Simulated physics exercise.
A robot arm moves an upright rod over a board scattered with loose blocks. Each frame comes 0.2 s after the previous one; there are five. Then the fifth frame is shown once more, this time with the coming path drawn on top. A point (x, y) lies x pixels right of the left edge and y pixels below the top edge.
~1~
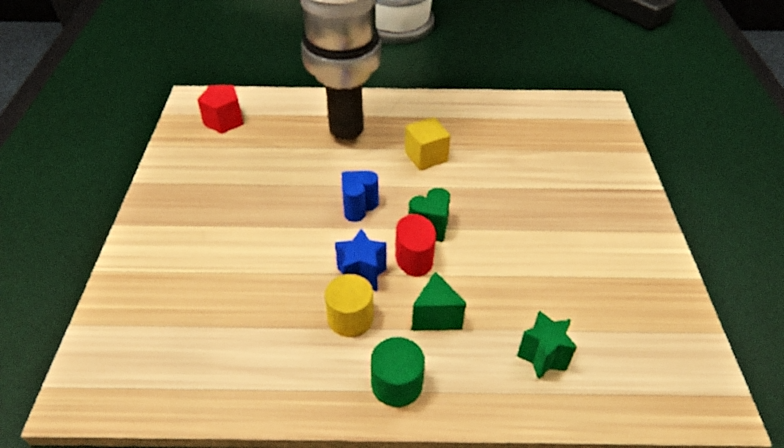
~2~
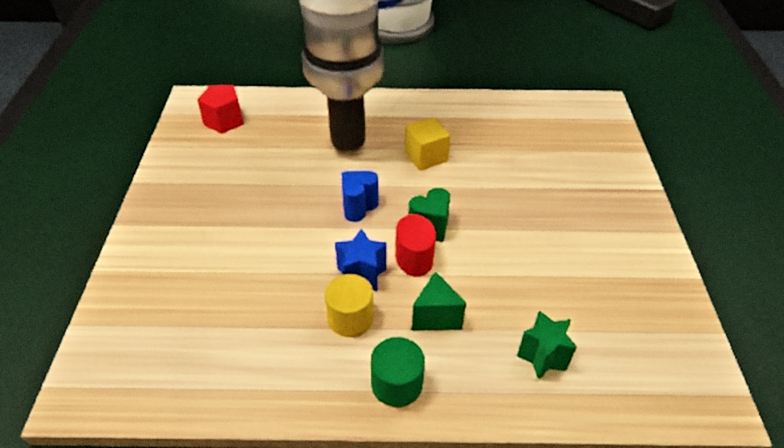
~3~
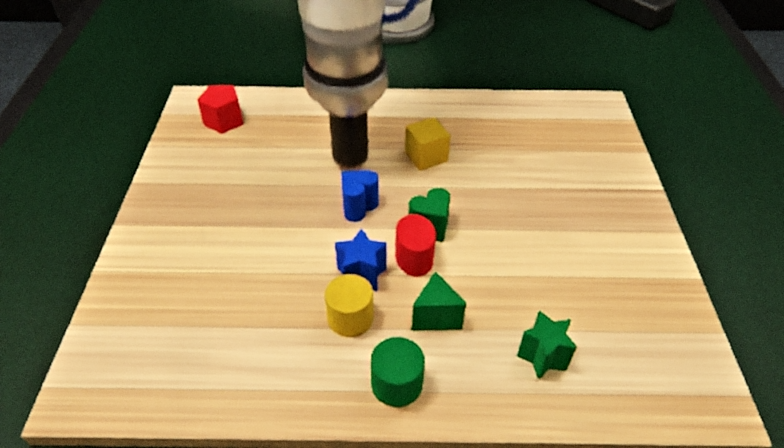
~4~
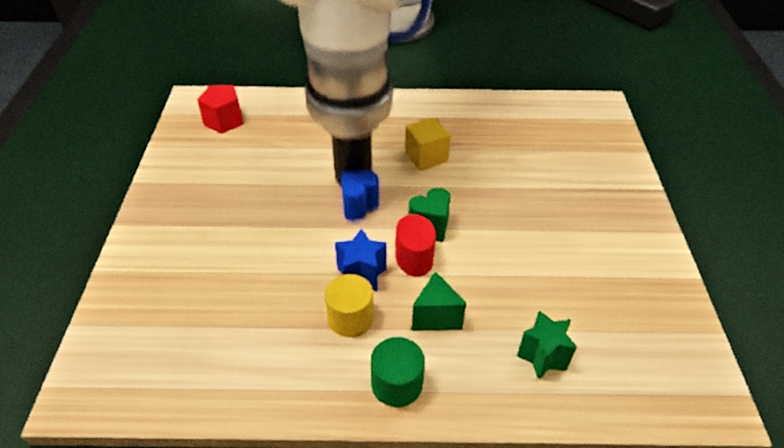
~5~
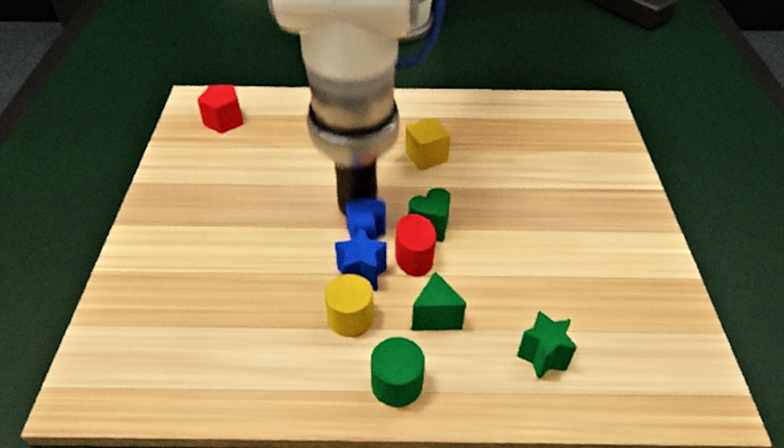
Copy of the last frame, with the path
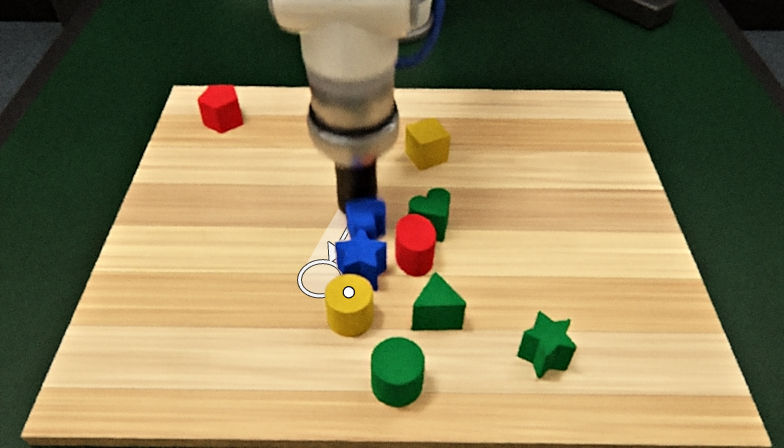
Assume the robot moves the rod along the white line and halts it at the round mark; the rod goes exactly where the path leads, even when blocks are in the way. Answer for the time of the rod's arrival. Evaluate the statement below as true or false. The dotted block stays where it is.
That claim is true.
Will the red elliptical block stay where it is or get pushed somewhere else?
Right where it was.
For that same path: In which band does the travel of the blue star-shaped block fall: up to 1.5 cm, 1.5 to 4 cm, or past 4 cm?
The block shifts between 1.5 and 4 cm.
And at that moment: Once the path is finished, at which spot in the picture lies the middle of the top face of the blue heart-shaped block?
It ends at (373, 230).
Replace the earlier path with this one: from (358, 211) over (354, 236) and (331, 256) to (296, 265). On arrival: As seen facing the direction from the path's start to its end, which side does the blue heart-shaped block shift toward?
With start-to-end as forward, it shifts left.
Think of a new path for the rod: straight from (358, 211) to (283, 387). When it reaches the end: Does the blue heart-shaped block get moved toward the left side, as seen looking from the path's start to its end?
Short answer: Yes.
The line goes from (358, 211) directly to (321, 278); the dot is on the yellow disc.
On the path given first. Halfway along, rod at (340, 236); blue star-shaped block at (371, 263), turned 35° clockwise; blue heart-shaped block at (372, 229), turned 45° anticlockwise.
At the end, rod at (320, 271); yellow disc unmoved; blue star-shaped block at (372, 263), turned 35° clockwise; blue heart-shaped block at (373, 230), turned 50° anticlockwise; red elliptical block unmoved.
